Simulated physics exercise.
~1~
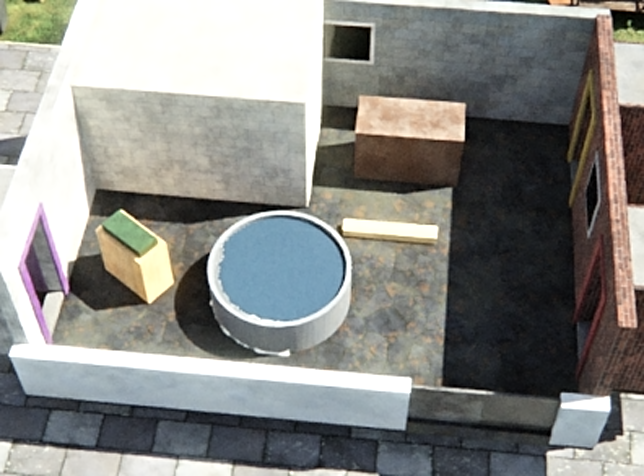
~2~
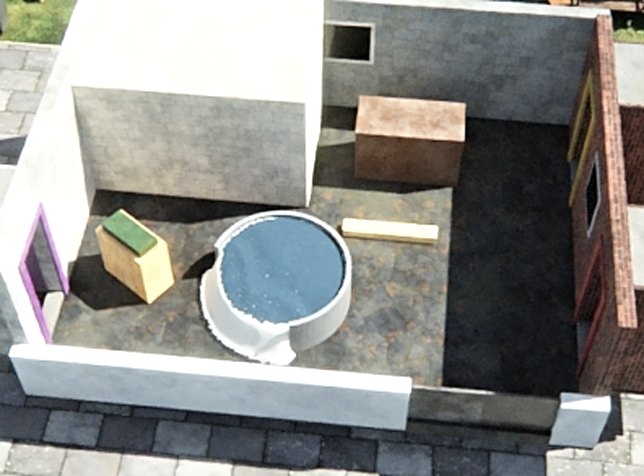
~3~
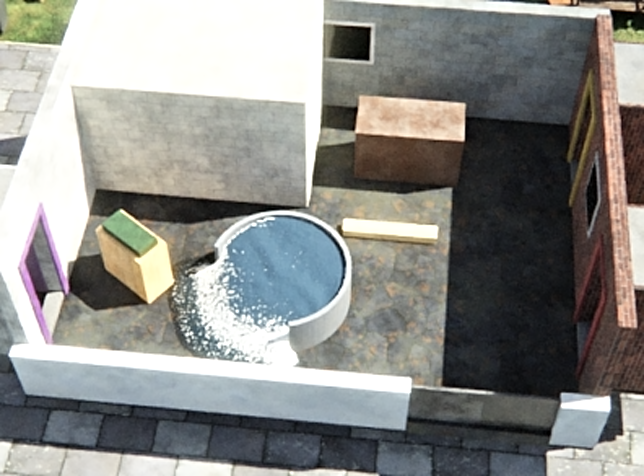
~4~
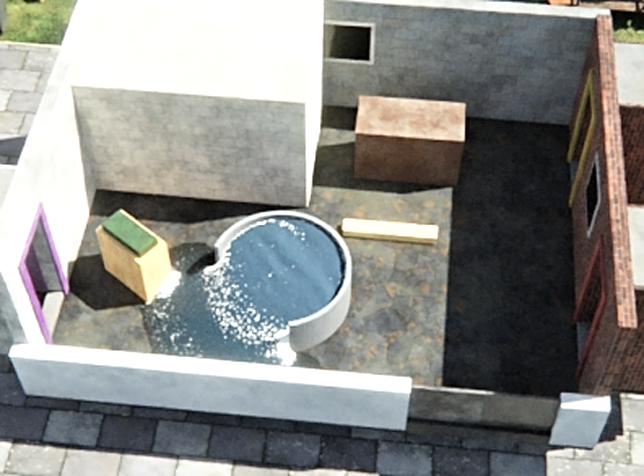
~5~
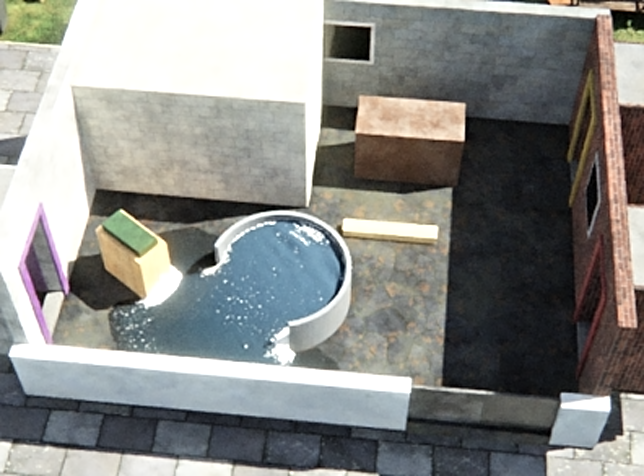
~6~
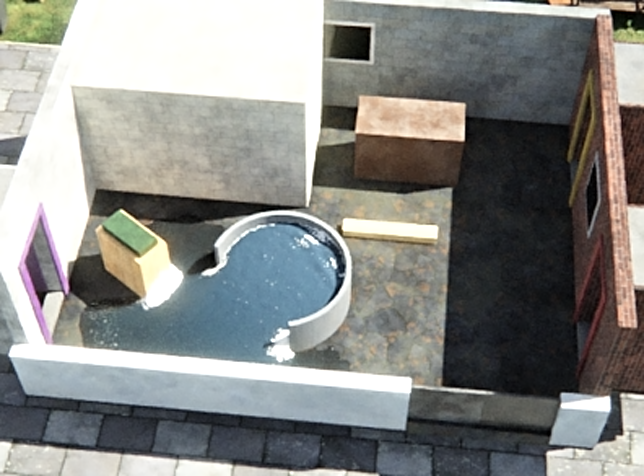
Water bursting through the left side of a round tank and spreading across the yard floor around a yellow block with a green top.
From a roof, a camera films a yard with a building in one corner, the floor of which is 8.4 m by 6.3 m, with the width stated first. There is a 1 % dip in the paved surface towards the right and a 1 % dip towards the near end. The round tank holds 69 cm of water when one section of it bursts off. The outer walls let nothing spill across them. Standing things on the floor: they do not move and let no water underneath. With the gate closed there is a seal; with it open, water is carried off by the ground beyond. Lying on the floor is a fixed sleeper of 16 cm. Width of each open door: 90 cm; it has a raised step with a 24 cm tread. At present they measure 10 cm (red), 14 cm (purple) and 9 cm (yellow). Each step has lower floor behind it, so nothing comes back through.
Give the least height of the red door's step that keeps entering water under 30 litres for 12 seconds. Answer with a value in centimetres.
Roughly 7.5 cm.
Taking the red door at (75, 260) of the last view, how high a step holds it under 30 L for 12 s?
It needs about 12.0 cm.
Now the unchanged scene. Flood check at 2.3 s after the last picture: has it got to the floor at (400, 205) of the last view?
It is not reached.
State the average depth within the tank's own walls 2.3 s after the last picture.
The mean depth is about 13 cm.
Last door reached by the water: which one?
The yellow door.
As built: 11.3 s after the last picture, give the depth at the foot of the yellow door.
You'd measure close to 6.0 cm there.
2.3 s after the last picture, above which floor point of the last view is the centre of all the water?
The centre of all the water is around (197, 315).
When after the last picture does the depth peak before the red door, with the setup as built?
I'd say near 8.0 seconds.
Then, 0.7 s after the last picture water covers 30 % of the floor, deepest (69 cm) near (53, 373); it has not reached the red door.
Then, 2.3 s after the last picture water covers 50 % of the floor, deepest (42 cm) near (95, 196); 4 cm at the red door, 0 litres in over its 10 cm step.
Then, 11.3 s after the last picture water covers 90 % of the floor, deepest (12 cm) near (42, 372); 9 cm at the red door, 7 litres in over its 10 cm step.
At the red door as built, the water peaked near 13 cm, 7.9 s after the last picture.
With a step of 6.5 cm, 52 litres would have come in within the 12 s; with 9 cm, 14 litres. So under 30 litres takes about 7.5 cm.
